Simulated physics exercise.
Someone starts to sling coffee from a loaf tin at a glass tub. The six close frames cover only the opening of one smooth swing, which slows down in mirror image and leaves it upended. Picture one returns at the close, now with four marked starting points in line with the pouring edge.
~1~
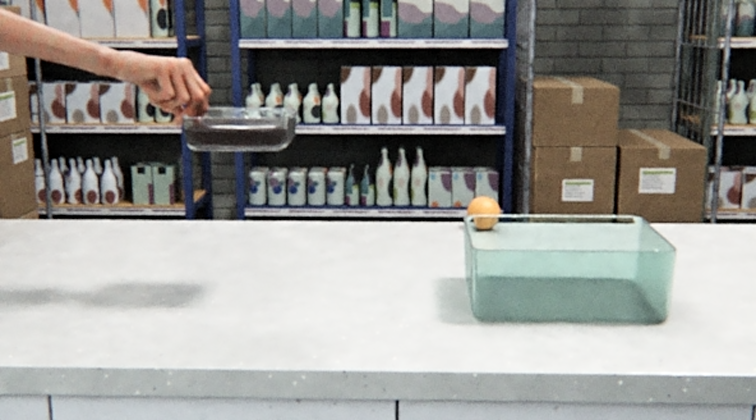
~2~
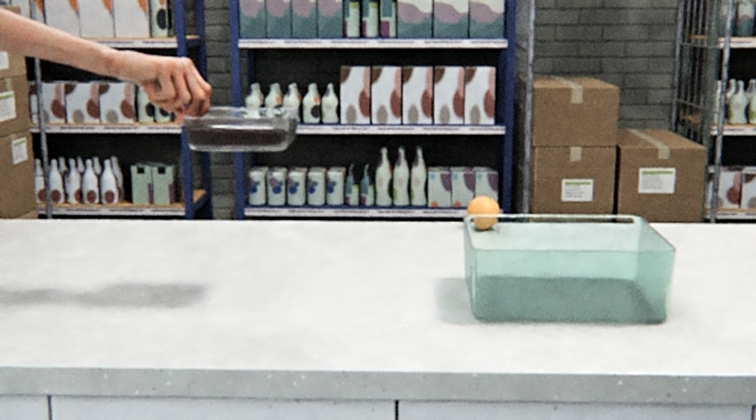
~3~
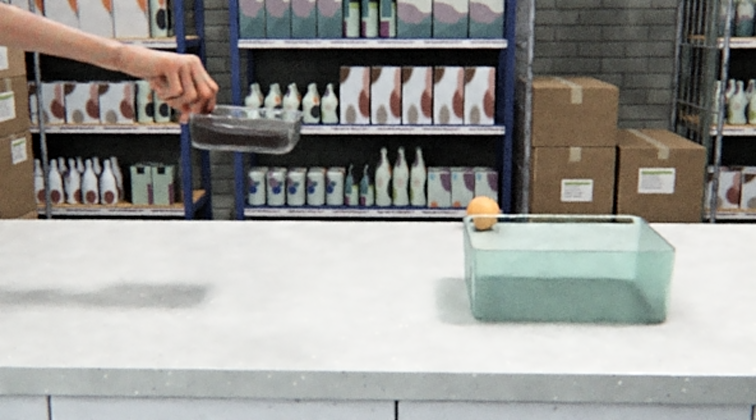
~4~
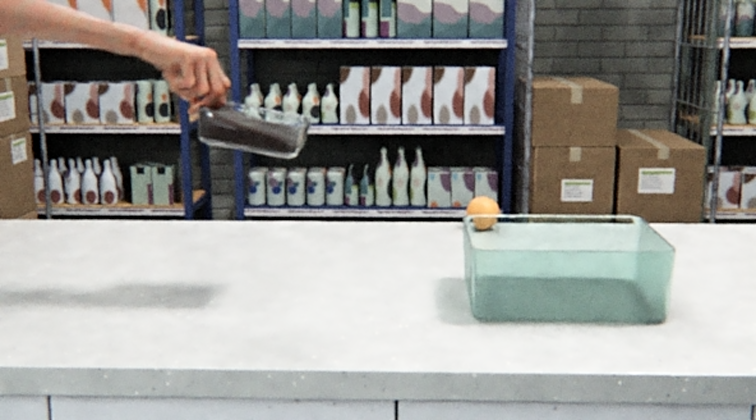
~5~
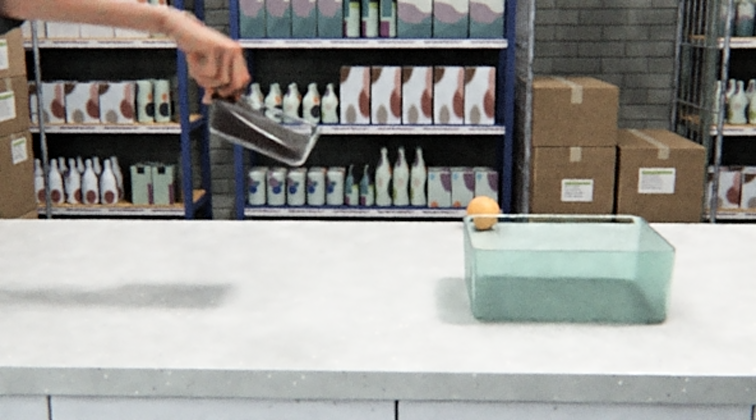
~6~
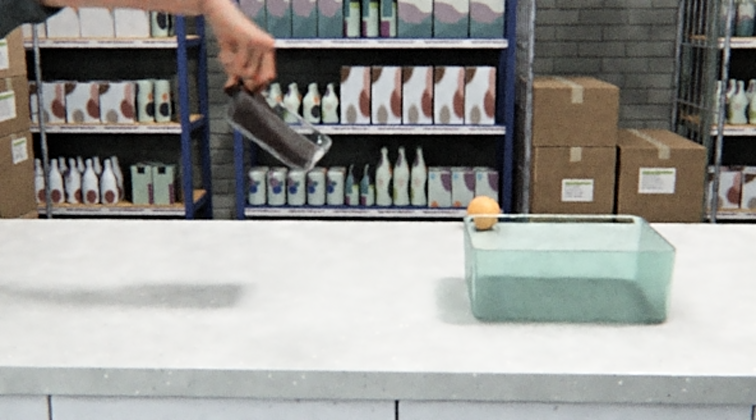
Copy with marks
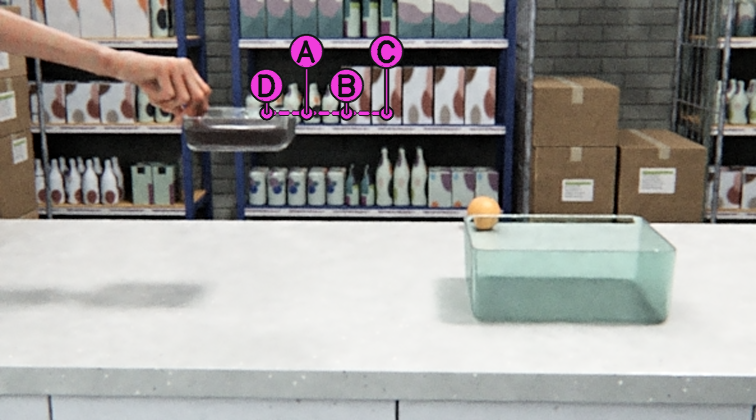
A hand holding a clear container of dark liquid moving right and tilting it steeply above a counter with a glass tub.
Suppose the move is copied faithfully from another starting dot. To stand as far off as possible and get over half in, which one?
That is dot B.
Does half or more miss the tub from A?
Yes, that goes wrong.
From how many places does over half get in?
Two.
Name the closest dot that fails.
Here it is dot A.
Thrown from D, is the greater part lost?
Yes.
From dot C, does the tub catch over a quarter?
Yes, clearly.
In magenta, A at (306, 113); B at (346, 113); C at (386, 113); D at (266, 113).
If A is chosen, about 19 % lands in the tub, 76 % falls short and 5 % goes beside or beyond.
If B is chosen, about 82 % lands in the tub, 11 % falls short and 7 % goes beside or beyond.
If C is chosen, about 83 % lands in the tub, 6 % falls short and 10 % goes beside or beyond.
If D is chosen, about 0 % lands in the tub, 96 % falls short and 4 % goes beside or beyond.
